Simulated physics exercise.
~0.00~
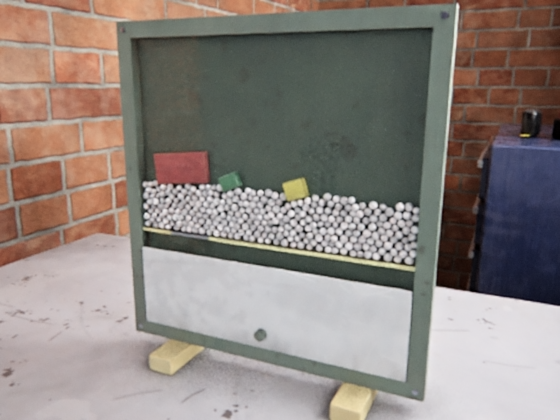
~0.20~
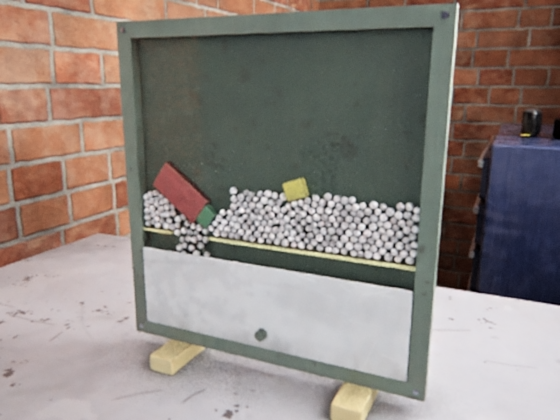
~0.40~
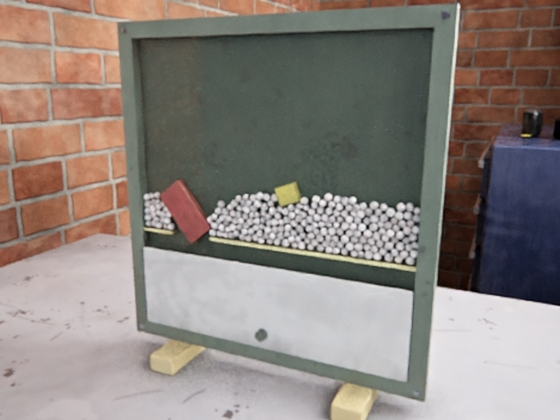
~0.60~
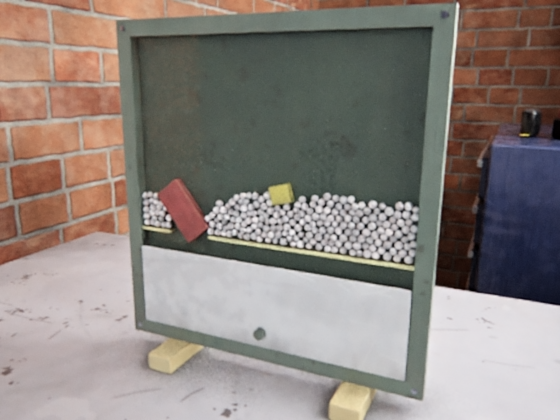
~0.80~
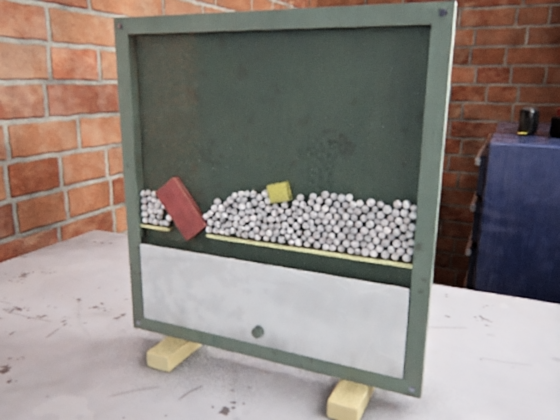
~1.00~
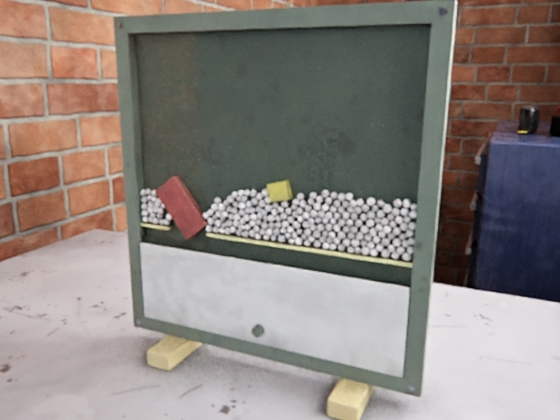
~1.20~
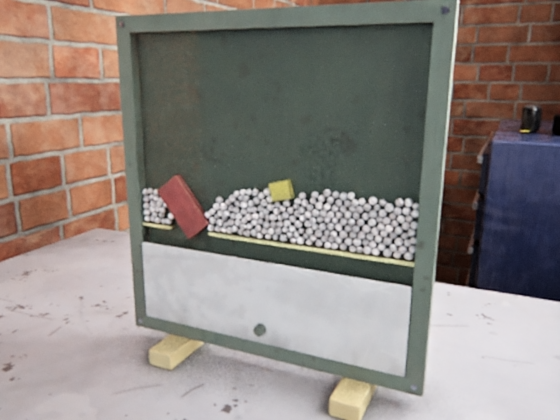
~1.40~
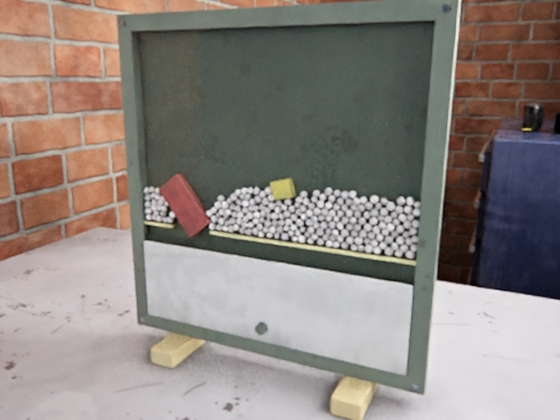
In an upright green-framed case on a table by brick walls, white balls poured through a gap in the floor, and the small green block dropped out of sight while the red block tipped and wedged in the opening, leaving the yellow one resting on top.
